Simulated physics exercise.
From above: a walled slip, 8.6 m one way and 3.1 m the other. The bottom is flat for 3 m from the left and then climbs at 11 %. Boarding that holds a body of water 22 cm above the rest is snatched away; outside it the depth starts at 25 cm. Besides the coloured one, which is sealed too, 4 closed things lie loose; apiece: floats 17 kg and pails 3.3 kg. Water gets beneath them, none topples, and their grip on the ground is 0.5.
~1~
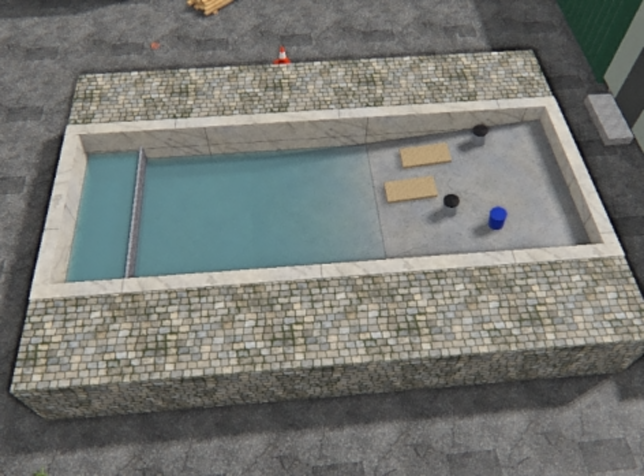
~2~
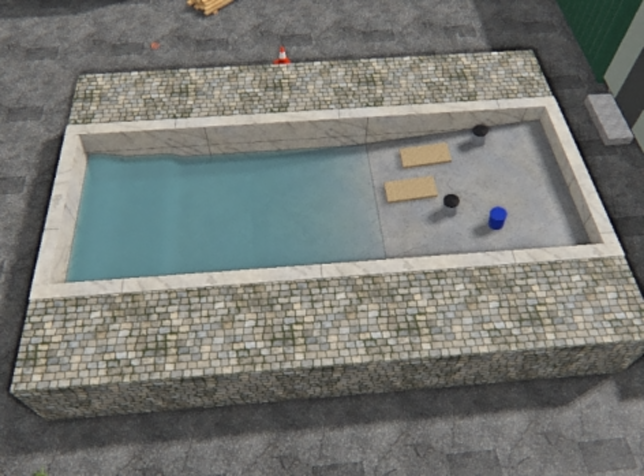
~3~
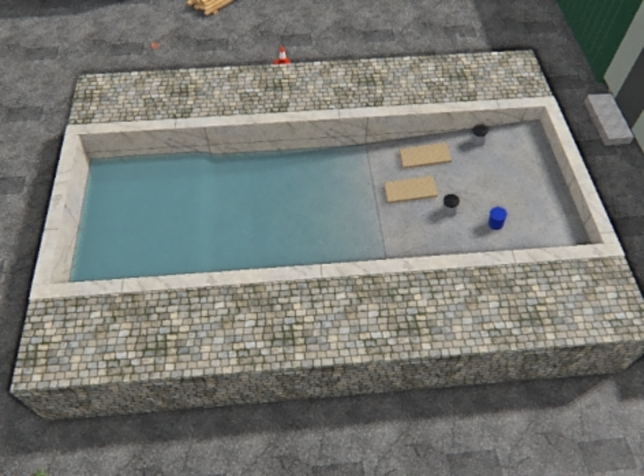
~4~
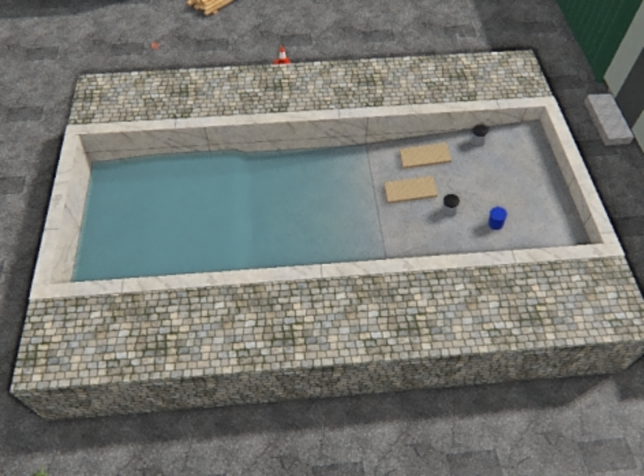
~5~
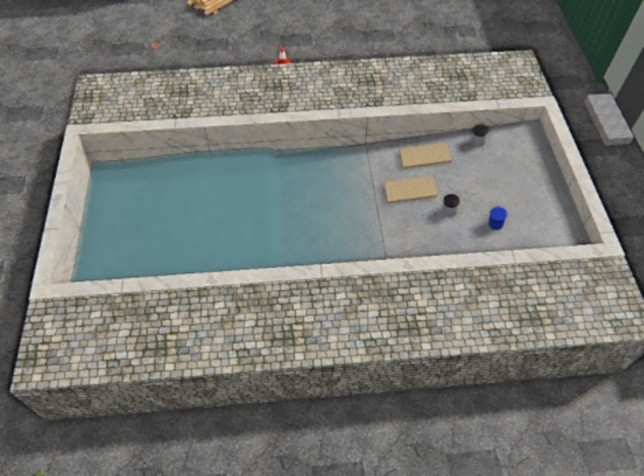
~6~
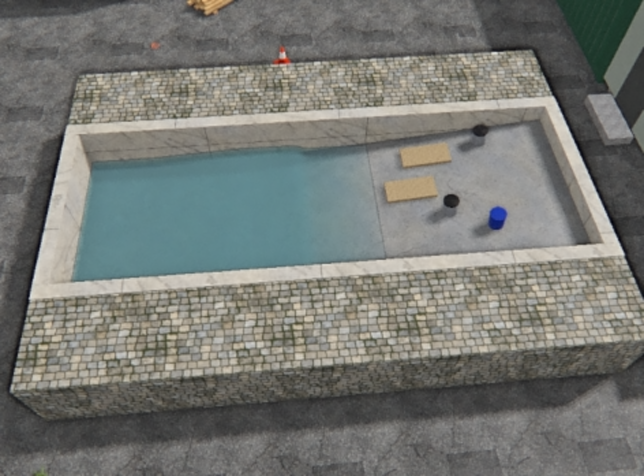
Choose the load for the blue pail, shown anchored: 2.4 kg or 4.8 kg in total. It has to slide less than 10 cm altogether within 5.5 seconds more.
I expect that the smaller load will do.
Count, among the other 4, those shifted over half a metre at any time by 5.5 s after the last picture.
2 of them.
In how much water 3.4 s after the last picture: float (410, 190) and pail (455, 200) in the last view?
About 6 and 3 cm.
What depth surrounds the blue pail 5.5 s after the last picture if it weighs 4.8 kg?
Roughly 0 cm.
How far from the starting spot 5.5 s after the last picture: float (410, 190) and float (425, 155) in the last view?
In turn: 200 cm, 150 cm.
Then, 0.6 s after the last picture the blue pail would be 0 cm from its start with 2.4 kg and 0 cm from its start with 4.8 kg; 0 cm of water round it then.
Then, 1.6 s after the last picture the blue pail would be 0 cm from its start with 2.4 kg and 0 cm from its start with 4.8 kg; 0 cm of water round it then.
Then, 3.4 s after the last picture the blue pail would be 0 cm from its start with 2.4 kg and 0 cm from its start with 4.8 kg; 1 cm of water round it then.
Then, 5.5 s after the last picture the blue pail would be 0 cm from its start with 2.4 kg and 0 cm from its start with 4.8 kg; 0 cm of water round it then.
